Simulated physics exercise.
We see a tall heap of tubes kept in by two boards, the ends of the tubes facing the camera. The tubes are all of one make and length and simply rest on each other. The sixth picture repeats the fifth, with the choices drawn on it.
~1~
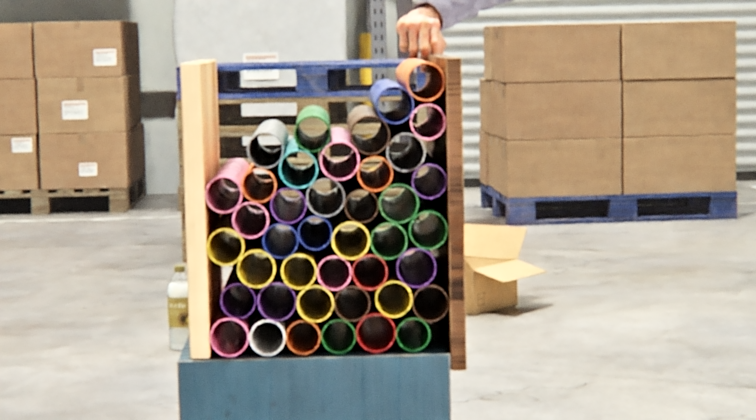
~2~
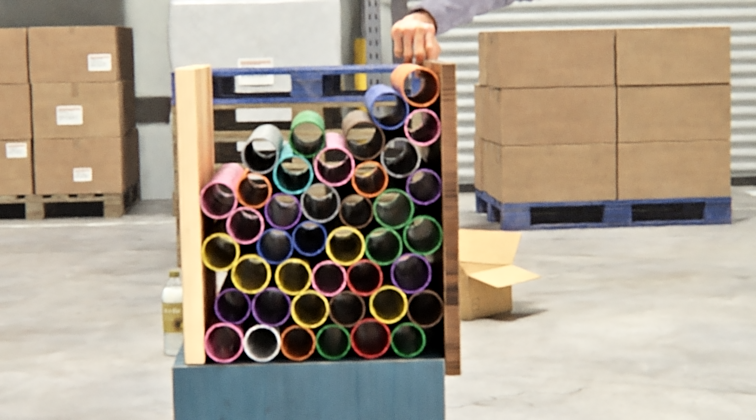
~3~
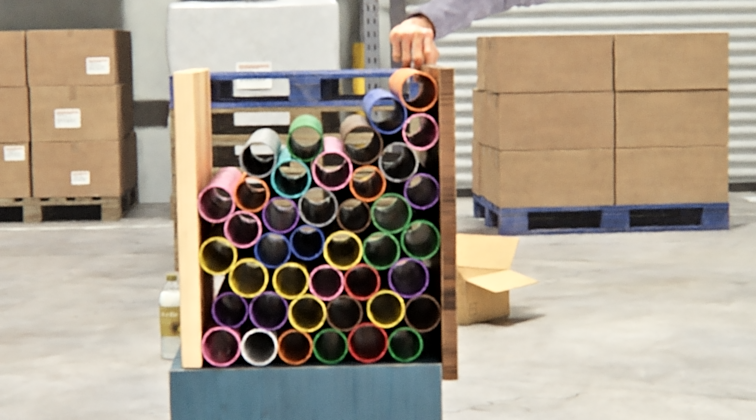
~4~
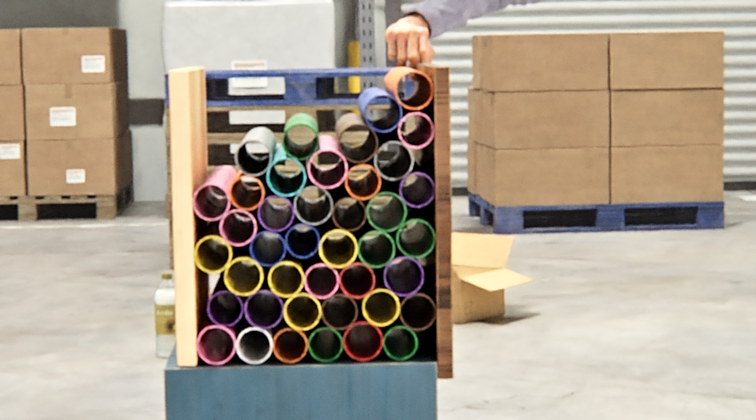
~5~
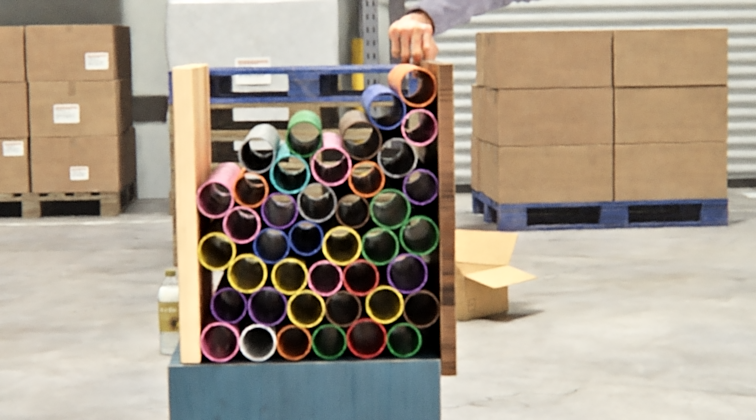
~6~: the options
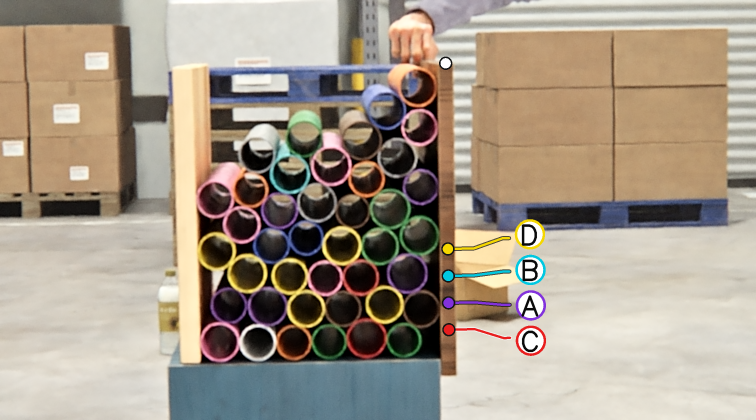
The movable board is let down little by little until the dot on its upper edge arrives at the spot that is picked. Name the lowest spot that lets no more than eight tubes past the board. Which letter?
The answer is mark D.
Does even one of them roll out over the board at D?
At D: Yes.
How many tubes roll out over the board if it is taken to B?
It comes to nine.
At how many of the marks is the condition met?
One of the four.
On the copy, A at (449, 303); B at (448, 276); C at (449, 330); D at (448, 249); the white dot at (446, 63).
On D. First, top of the board (438, 141).
Then, top of the board (439, 228).
Finally, top of the board (439, 248), about five out over the board.
By contrast, A nine out over the board; B nine out over the board; C more than eight out over the board.
